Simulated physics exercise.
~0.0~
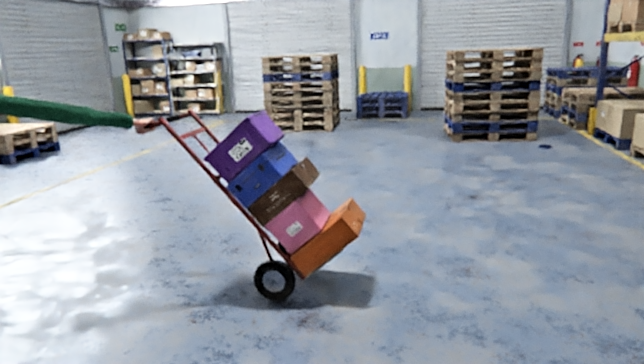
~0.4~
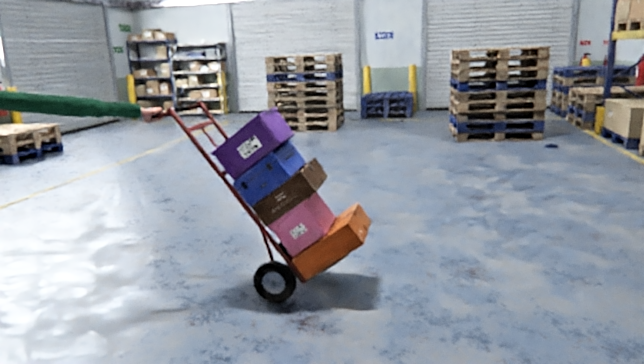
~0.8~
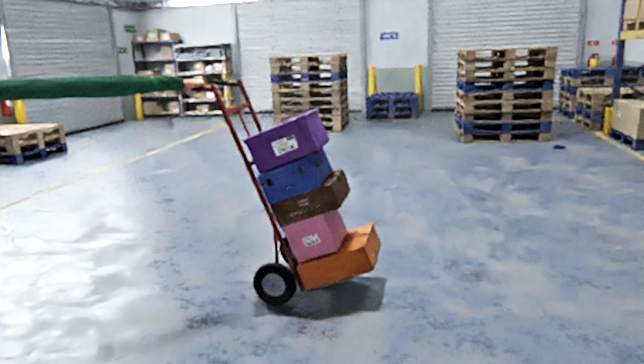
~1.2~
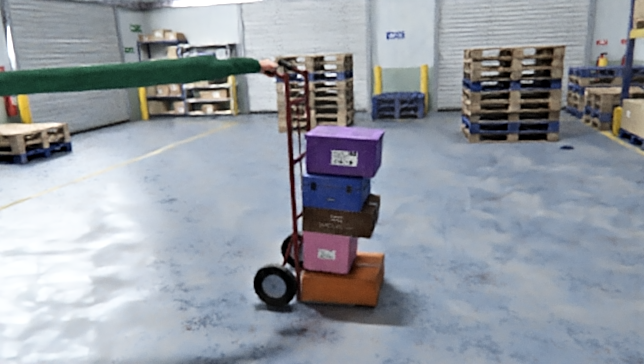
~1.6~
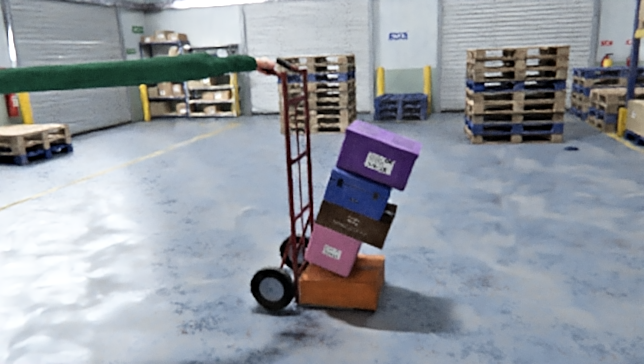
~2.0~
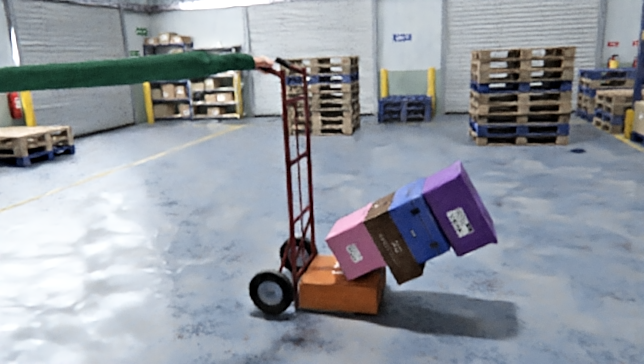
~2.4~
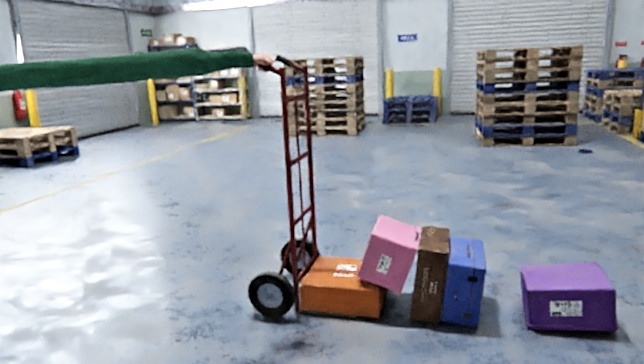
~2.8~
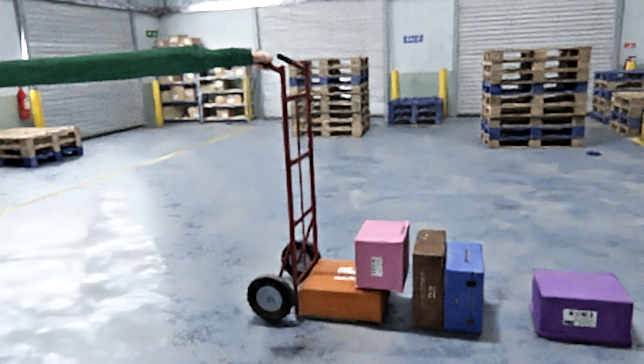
A green-sleeved arm reaches in from the left and grips a red hand truck leaning back toward it in a warehouse with pallets and shelves behind, seen from the side. On its plate sits an orange parcel, with a pink tote, brown parcel, blue toolbox and purple tote stacked above. The arm swings the truck upright until its plate meets the floor and it stops abruptly. The upper four tip forward together to the right. The purple tote lands farthest away, the brown parcel and blue toolbox stand on end side by side, and the pink tote rests toppled against the orange parcel, still on the truck.
